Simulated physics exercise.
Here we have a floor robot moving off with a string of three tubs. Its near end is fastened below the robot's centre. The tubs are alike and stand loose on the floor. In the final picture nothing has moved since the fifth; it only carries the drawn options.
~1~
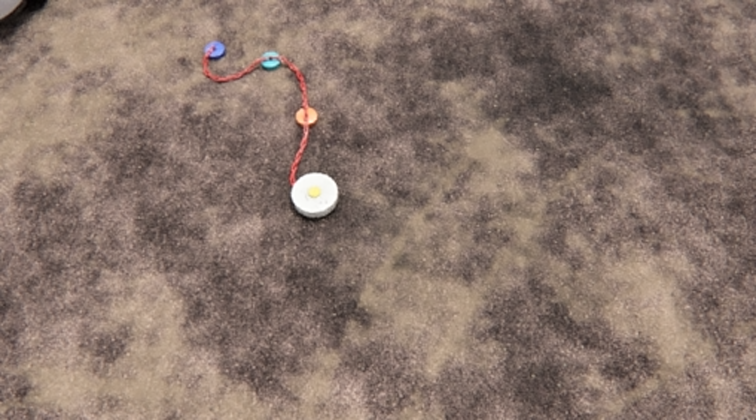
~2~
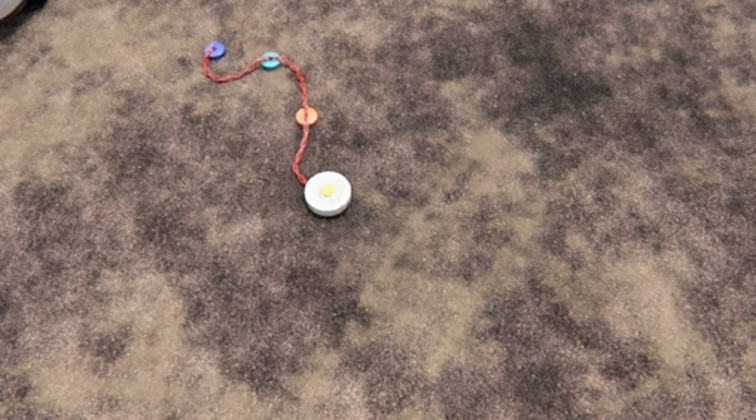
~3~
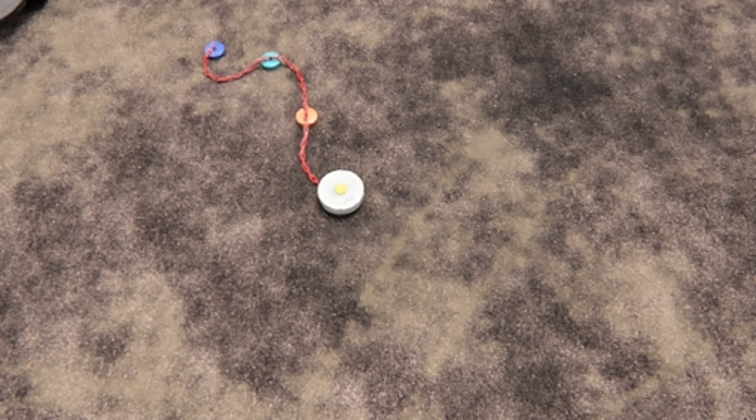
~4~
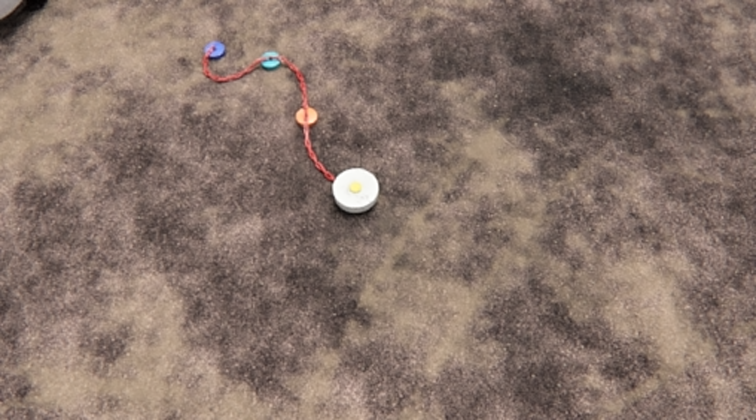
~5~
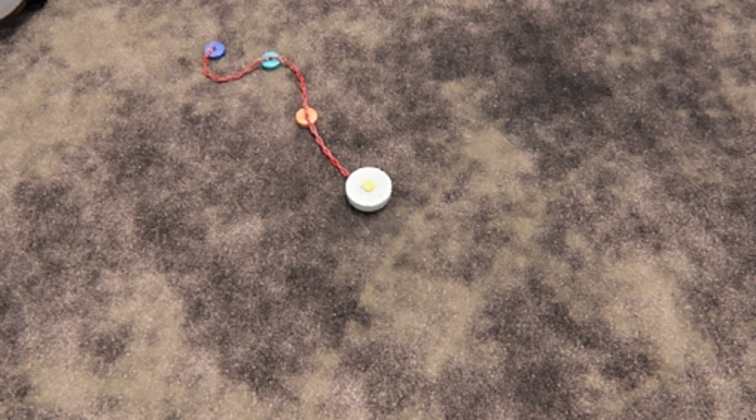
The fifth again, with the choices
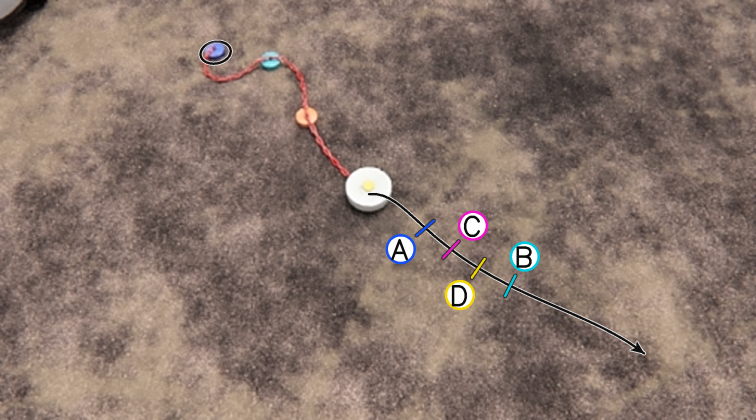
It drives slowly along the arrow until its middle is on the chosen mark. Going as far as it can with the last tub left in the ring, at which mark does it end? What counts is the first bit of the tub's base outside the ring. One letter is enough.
A is the last safe stop.
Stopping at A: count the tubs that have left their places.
Two.
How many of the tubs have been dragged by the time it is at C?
Three.
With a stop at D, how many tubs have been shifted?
Three.
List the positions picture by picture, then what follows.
The first picture shows orange tub (307, 117); robot (315, 196); blue tub (215, 50).
The second picture shows robot (328, 195); blue tub (215, 50).
The third picture shows robot (341, 193); orange tub (307, 117).
The fourth picture shows robot (356, 191); turquoise tub (271, 61).
The fifth picture shows robot (369, 190); blue tub (215, 50); turquoise tub (271, 61); orange tub (307, 117).
On the marked copy, A at (425, 228); B at (510, 286); C at (451, 249); D at (478, 268); the ring at (216, 53); the route from (369, 194) via (490, 275) to (644, 354).
With A. Early on, robot (391, 196); blue tub (215, 50); turquoise tub (273, 65); orange tub (319, 126).
Further on, robot (411, 211); blue tub (215, 50); turquoise tub (280, 79); orange tub (335, 139).
At the end, robot (426, 224); blue tub (215, 50); turquoise tub (288, 91); orange tub (348, 151); the ringed tub at the far end is still in its ring.
As for the rest, B drags the last tub to (266, 87); C drags the last tub to (229, 59); D drags the last tub to (247, 72).
